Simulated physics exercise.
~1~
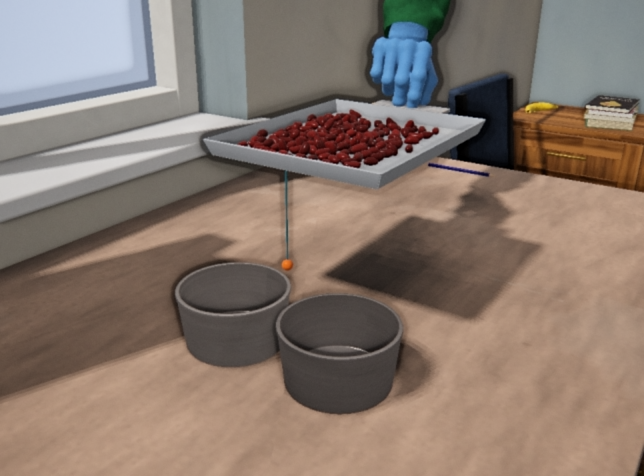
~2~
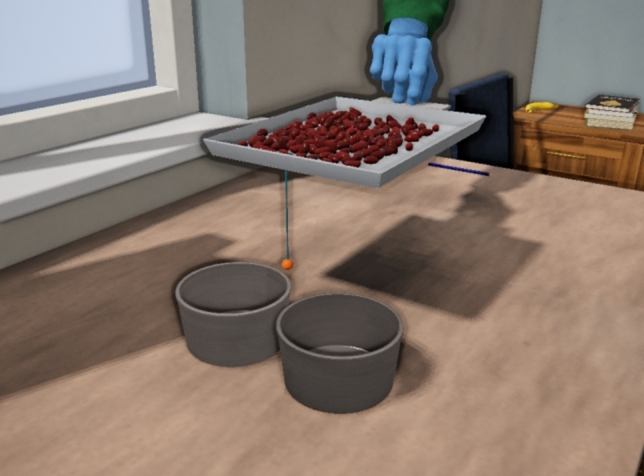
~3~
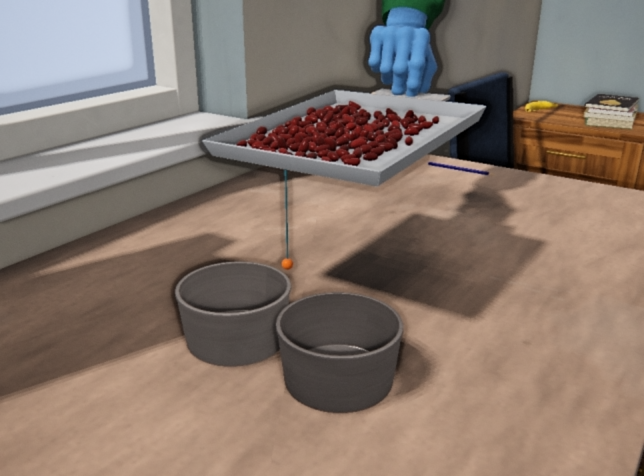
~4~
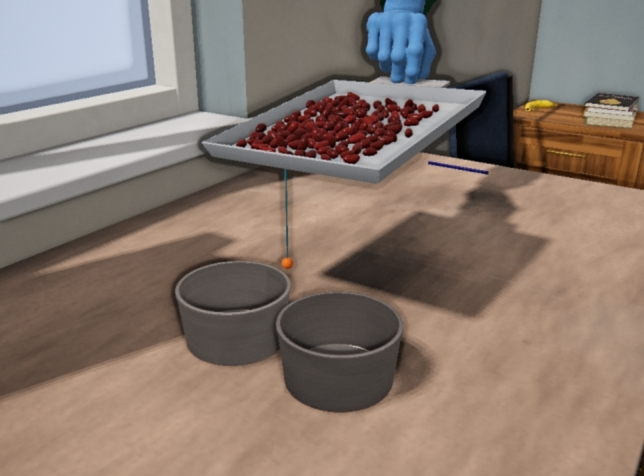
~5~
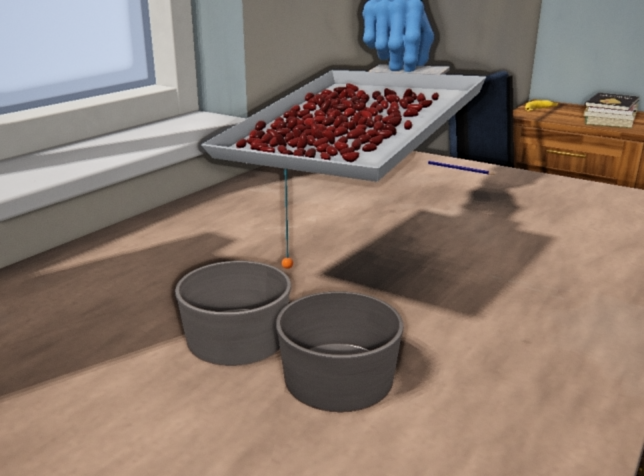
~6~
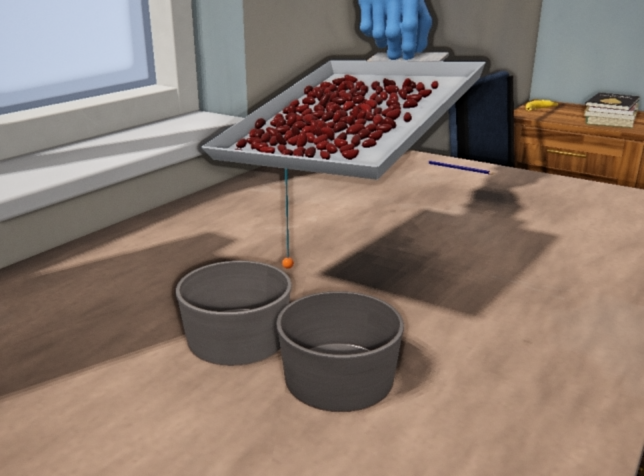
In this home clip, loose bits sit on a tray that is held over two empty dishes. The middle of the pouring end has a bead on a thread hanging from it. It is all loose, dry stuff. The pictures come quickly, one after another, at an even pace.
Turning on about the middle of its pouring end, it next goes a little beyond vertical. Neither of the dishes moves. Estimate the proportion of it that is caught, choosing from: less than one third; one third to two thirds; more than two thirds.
Proportion caught: One third to two thirds.
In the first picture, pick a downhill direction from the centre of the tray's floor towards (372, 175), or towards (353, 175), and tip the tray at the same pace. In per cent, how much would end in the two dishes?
About 50 % and about 70 %.
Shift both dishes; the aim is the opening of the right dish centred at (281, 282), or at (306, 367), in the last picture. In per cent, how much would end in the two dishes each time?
Near 60 % and 10 %.
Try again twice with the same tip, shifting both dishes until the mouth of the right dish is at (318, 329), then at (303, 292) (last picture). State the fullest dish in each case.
Run 1: The one on the left side. Run 2: The one on the left side.
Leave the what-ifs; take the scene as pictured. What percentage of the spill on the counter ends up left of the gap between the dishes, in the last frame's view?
Estimate: About 100 percent.
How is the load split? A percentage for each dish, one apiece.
Left 50 %, right 0 %.
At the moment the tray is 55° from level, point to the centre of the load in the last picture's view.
Roughly at (282, 107).
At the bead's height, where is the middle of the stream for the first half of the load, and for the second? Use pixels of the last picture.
At (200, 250) for the first part, then at (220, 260) for the others.
Just after the last frame, tray tipped steeply; every one on the tray.
A moment on, tray tipped right over; the larger part on the tray; just a few in the right dish; just a few in the left dish; roughly a quarter in the air.
Further on, tray tipped past a quarter turn; about a tenth in the right dish; roughly half in the left dish; roughly a third outside both.
When it is over, tray tipped past a quarter turn; about a tenth in the right dish; roughly half in the left dish; roughly a third outside both.
